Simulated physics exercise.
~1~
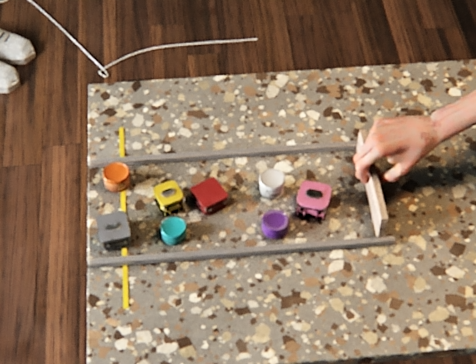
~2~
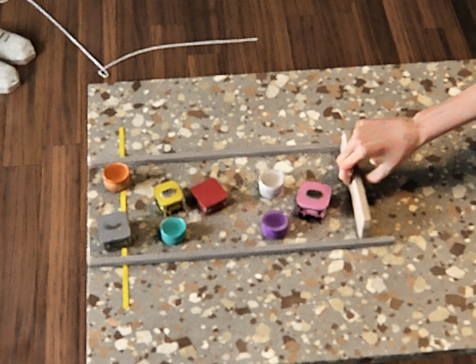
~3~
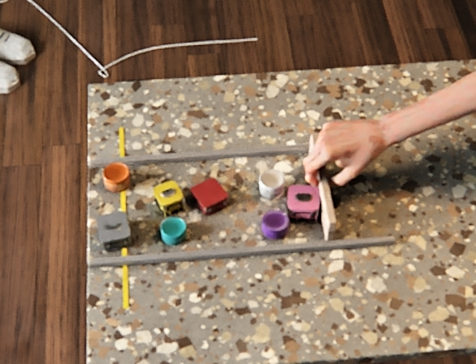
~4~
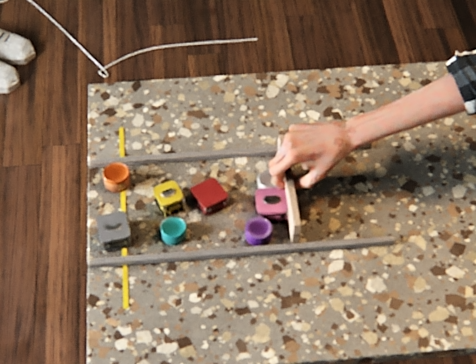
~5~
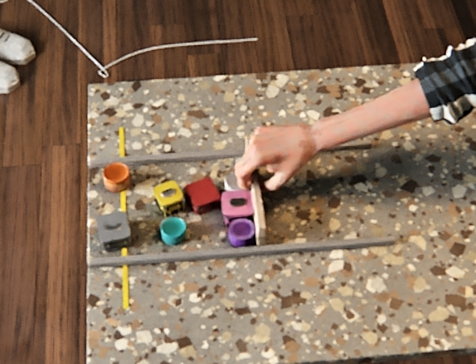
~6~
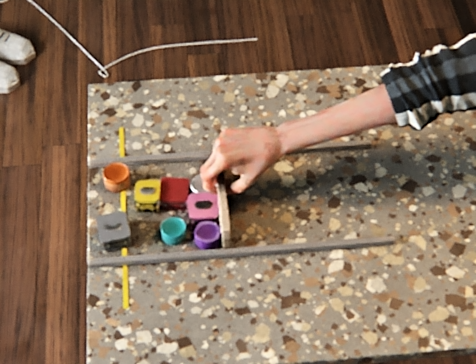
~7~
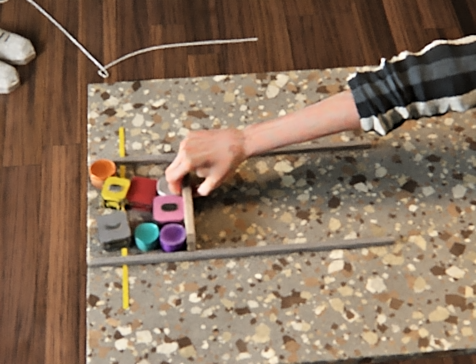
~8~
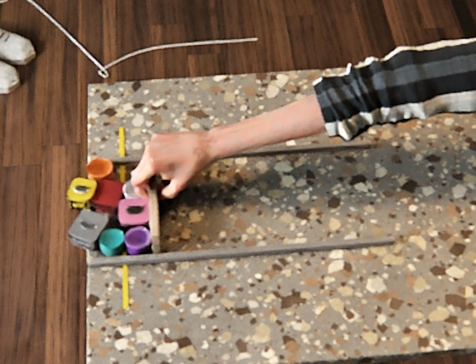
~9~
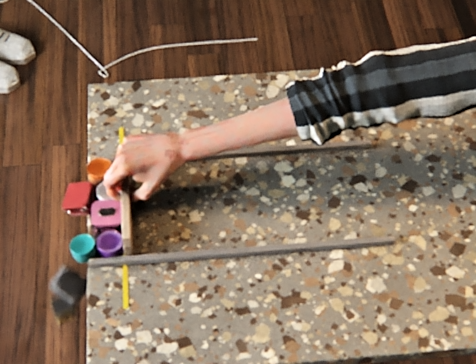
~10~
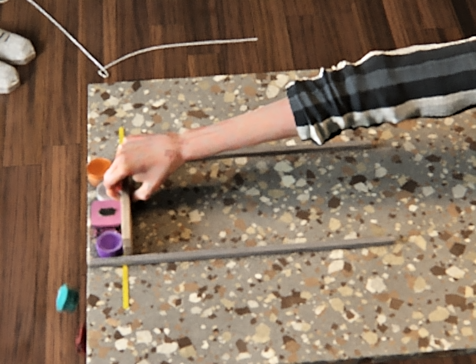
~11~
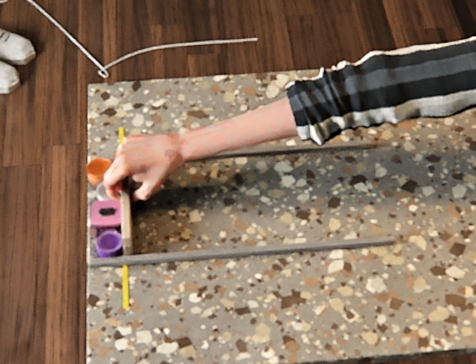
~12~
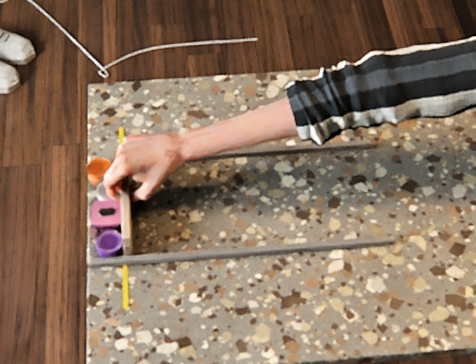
A speckled stone tabletop above a dark wooden floor is seen from overhead, with two grey rails running across it and a strip of yellow tape near its left edge. Between the rails sit small cases in grey, yellow, red and pink, along with orange, turquoise, purple and white tubs. From the right, a hand slides an upright board leftward, gathering the pieces into a cluster and pushing them toward the edge. The board stops at the tape as the yellow, grey, red and turquoise pieces drop off, leaving the orange, pink, purple and white ones on the table.
